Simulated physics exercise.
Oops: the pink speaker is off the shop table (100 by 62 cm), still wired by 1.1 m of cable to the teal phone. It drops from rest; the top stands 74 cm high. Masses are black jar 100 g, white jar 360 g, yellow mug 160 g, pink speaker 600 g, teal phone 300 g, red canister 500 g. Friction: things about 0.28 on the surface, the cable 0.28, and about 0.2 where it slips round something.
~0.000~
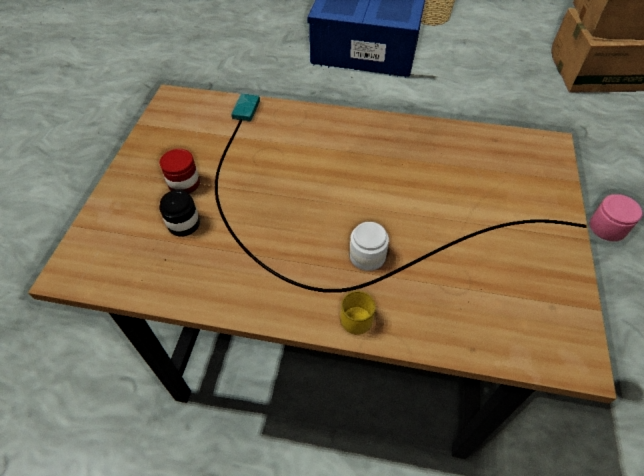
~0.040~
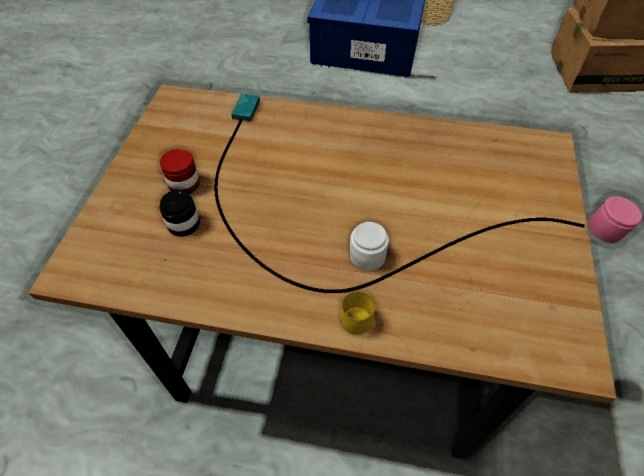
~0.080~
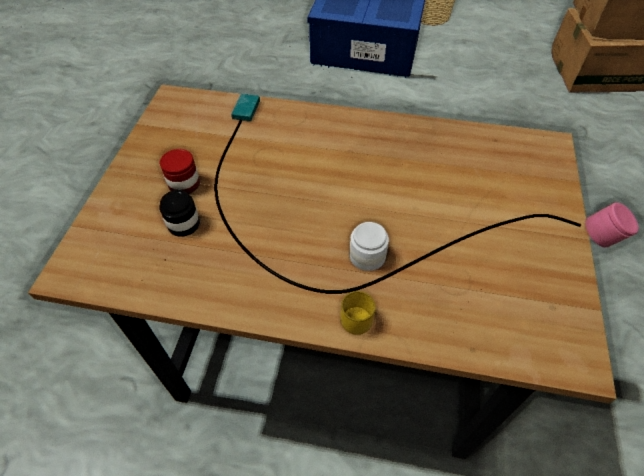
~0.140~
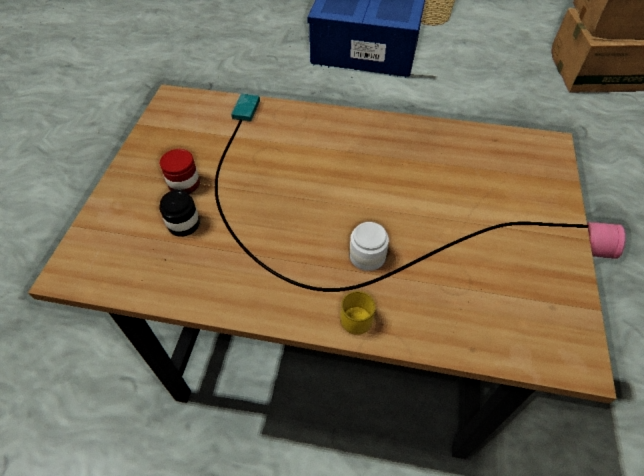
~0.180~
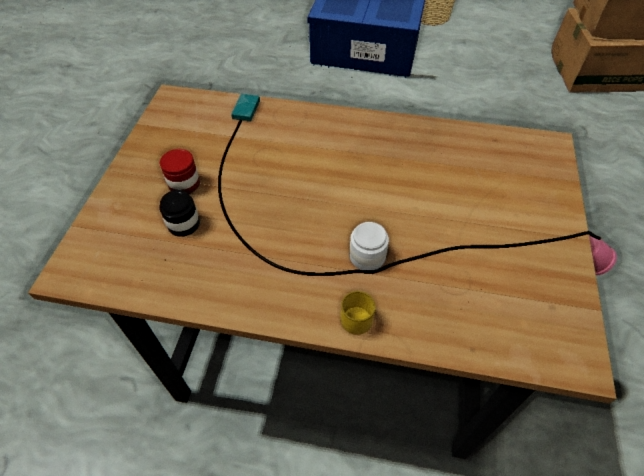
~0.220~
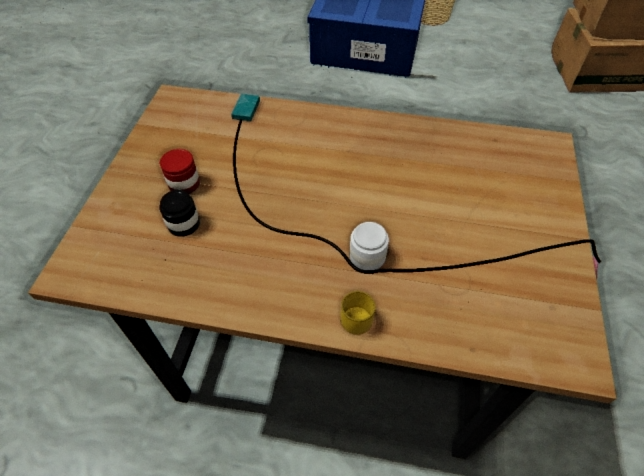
A pink cup-shaped object drops past the table's right edge, pulling the black cable taut around the white jar.
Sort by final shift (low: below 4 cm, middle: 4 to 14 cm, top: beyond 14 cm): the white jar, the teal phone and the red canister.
The white jar travels a long way, the teal phone reaches the top band, the red canister hardly moves.
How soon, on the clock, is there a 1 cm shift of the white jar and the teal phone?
White jar 0.30 s, teal phone 0.30 s.
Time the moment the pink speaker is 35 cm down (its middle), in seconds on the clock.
About: 0.36 s.
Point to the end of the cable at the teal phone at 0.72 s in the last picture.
Near (425, 229).
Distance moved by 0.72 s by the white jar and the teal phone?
White jar 30 cm, teal phone 50 cm.
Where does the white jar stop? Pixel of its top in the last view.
At about (455, 132).
After 0.5 s, the cable's tail end at (305, 153); teal phone 18 cm off its start, white jar 16 cm off its start, pink speaker over the edge.
After 0.7 s, the cable's tail end at (425, 229); teal phone 50 cm off its start, white jar 32 cm off its start, pink speaker over the edge.
After 1.0 s, the cable's tail end at (516, 277); teal phone 68 cm off its start at (494, 274), white jar 33 cm off its start at (454, 132), pink speaker over the edge.
After 1.2 s, the cable's tail end at (542, 290); teal phone 73 cm off its start, white jar 33 cm off its start, pink speaker over the edge.
After 2.4 s, the cable's tail end at (542, 290); teal phone 73 cm off its start at (520, 287), white jar 33 cm off its start at (455, 132), red canister 0 cm off its start at (176, 160), pink speaker over the edge.
